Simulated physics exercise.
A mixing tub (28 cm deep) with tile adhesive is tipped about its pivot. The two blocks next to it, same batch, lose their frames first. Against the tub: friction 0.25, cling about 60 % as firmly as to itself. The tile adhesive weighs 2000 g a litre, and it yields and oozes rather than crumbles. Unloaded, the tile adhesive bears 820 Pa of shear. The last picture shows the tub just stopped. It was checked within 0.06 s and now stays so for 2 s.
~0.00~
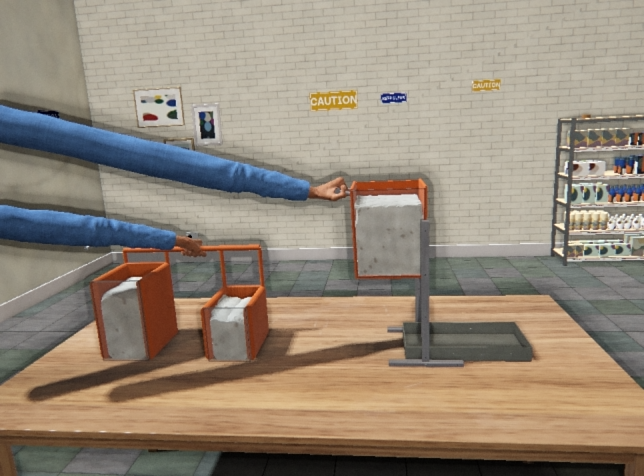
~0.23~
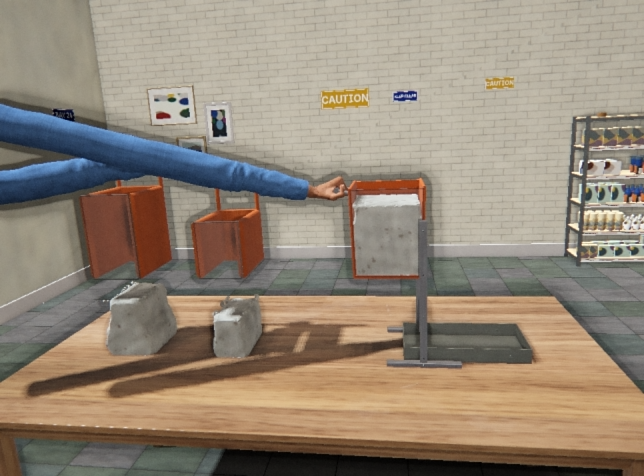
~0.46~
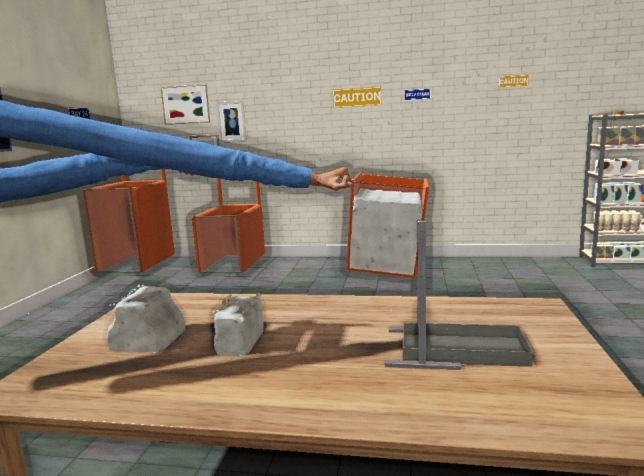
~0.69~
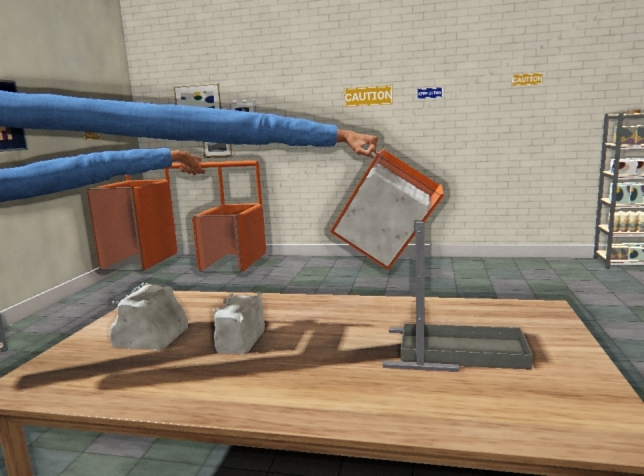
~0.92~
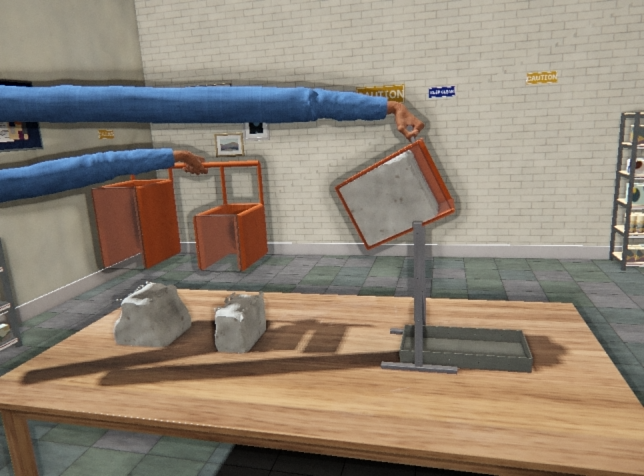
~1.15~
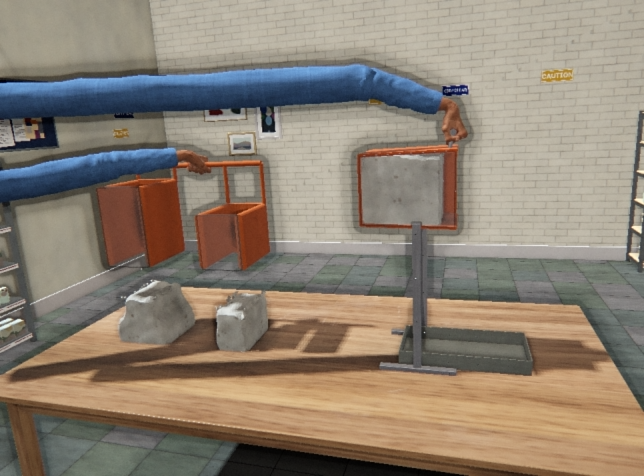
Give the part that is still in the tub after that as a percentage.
It comes to some 100 %.
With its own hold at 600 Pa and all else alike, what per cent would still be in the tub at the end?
In that case some 70 per cent.
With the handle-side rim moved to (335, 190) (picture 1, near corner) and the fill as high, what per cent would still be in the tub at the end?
It would be near 60 %.
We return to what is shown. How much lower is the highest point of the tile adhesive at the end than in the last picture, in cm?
Roughly 1 cm.
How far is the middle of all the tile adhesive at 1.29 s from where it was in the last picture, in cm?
Some 2 cm.
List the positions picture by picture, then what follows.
The first picture shows handle-side rim at (353, 190), tilt 0 degrees; crest of the tile adhesive at (357, 205); block heights 25 cm, 16 cm (left to right).
The second picture shows handle-side rim at (351, 190), tilt 0 degrees; crest of the tile adhesive at (355, 205); block heights 21 cm, 16 cm (left to right).
The third picture shows handle-side rim at (354, 182), tilt 7 degrees; crest of the tile adhesive at (360, 198); block heights 18 cm, 16 cm (left to right).
The fourth picture shows handle-side rim at (380, 155), tilt 34 degrees; crest of the tile adhesive at (375, 172); block heights 18 cm, 16 cm (left to right).
The fifth picture shows handle-side rim at (420, 144), tilt 64 degrees; crest of the tile adhesive at (404, 157); block heights 18 cm, 16 cm (left to right).
The sixth picture shows handle-side rim at (456, 152), tilt 90 degrees; crest of the tile adhesive at (365, 158); block heights 18 cm, 16 cm (left to right).
After 1.29 s, the tub is at 90 degrees and holds 100 %.
After 1.46 s, the tub is at 90 degrees and holds 100 %.
After 1.63 s, the tub is at 90 degrees and holds 100 %.
After 1.80 s, the tub is at 90 degrees and holds 100 %.
After 3.15 s, the tub is at 90 degrees and holds 100 %.
